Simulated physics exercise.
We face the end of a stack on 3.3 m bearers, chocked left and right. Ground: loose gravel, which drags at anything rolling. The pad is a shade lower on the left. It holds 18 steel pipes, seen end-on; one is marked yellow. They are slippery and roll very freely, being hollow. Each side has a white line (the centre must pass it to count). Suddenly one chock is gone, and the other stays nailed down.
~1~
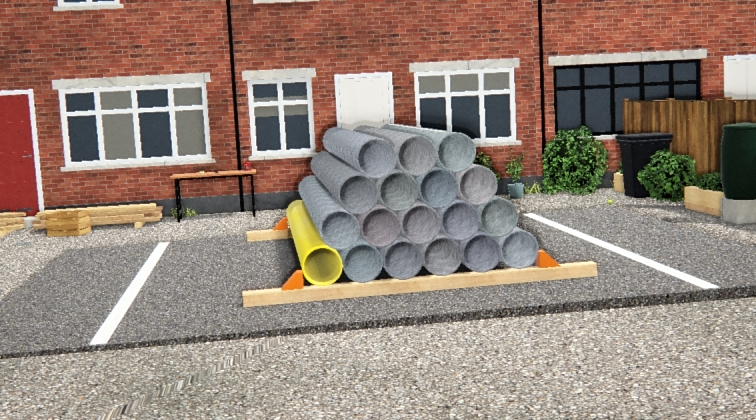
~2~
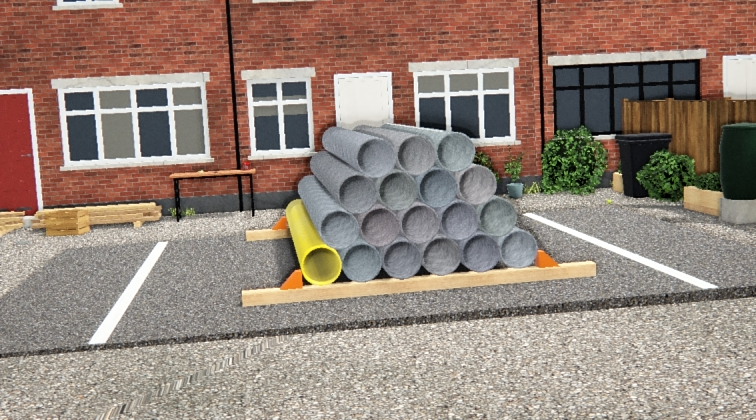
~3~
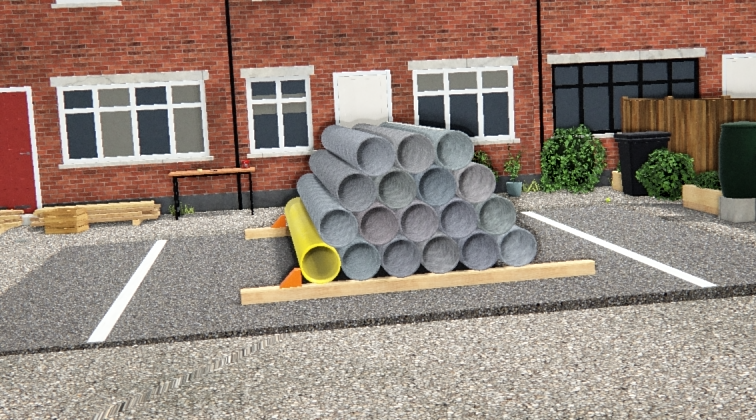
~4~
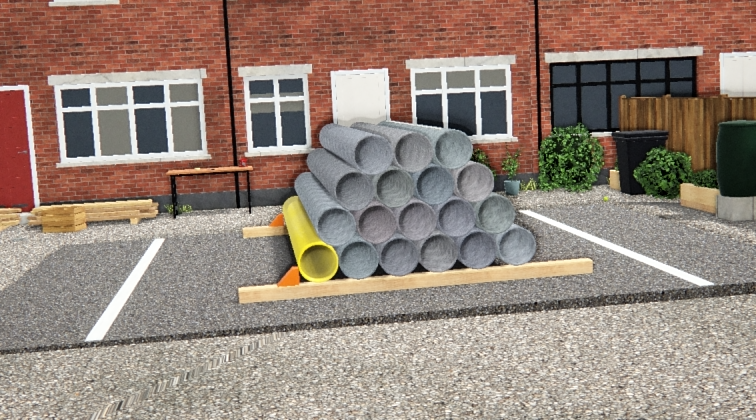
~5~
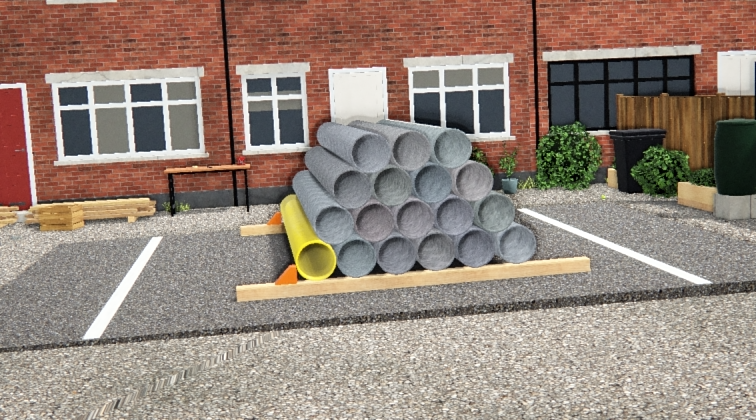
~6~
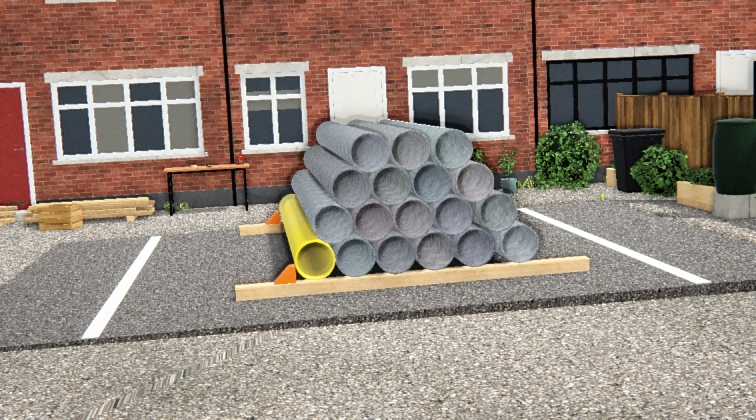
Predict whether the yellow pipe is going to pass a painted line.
Yellow stops short.
Then, 0.3 s after the last picture, yellow is on the bearers, 70 cm from the bearers' left end; 0 of 18 have crossed.
At rest (5.3 s after the last picture), yellow is on the bearers, 70 cm from the bearers' left end; 4 of 18 have crossed.
